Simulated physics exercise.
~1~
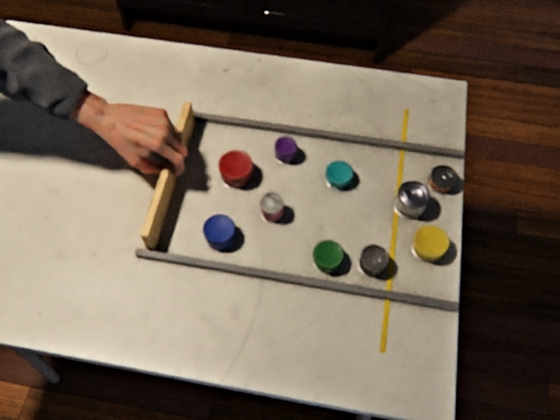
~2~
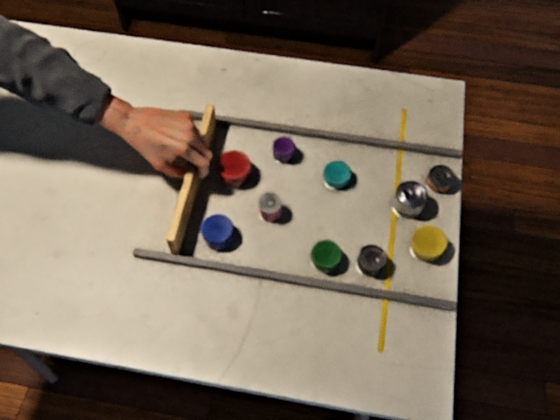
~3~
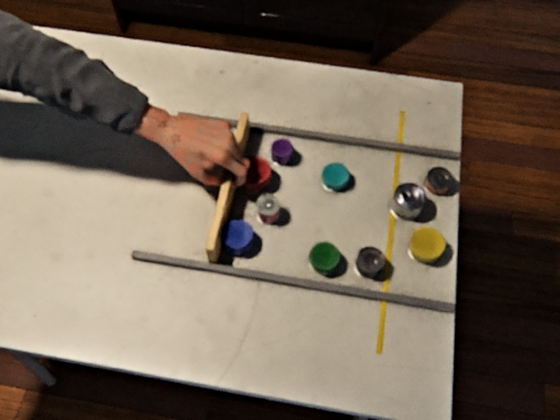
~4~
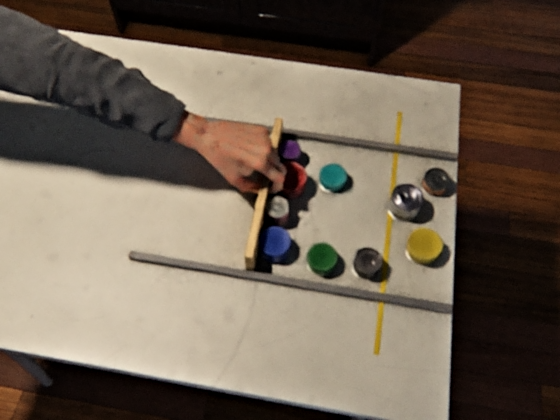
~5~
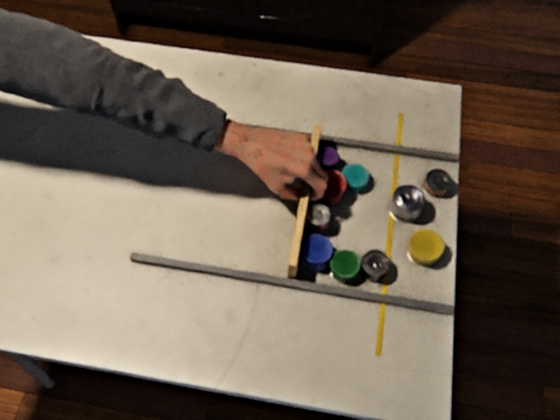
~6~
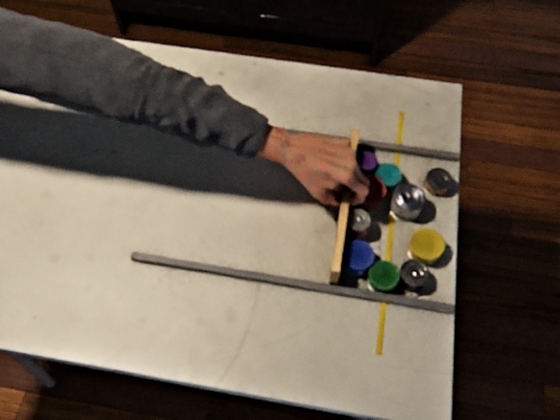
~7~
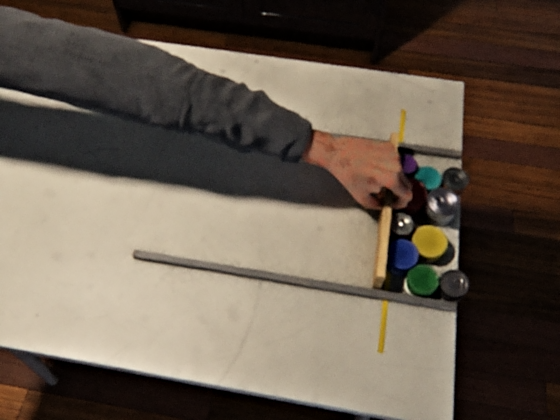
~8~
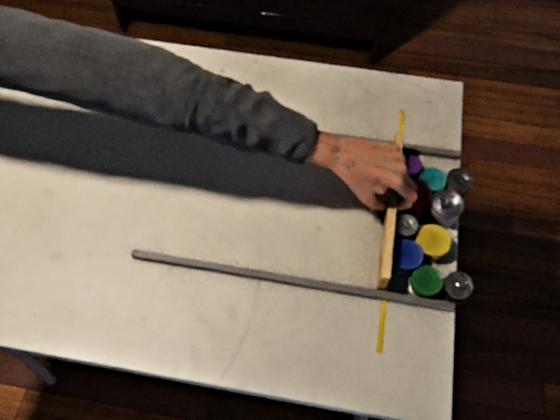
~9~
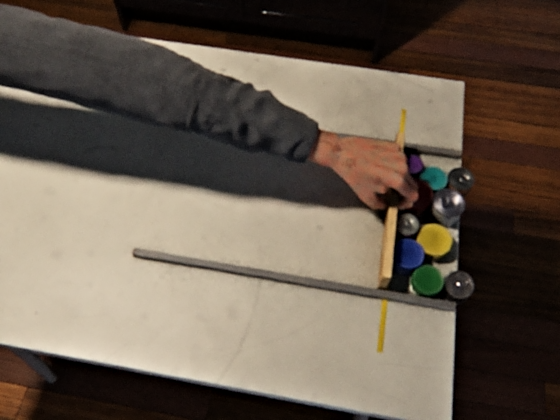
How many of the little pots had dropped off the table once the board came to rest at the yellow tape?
None of them dropped off. They all stayed on the table, crowded together between the board and the right edge.
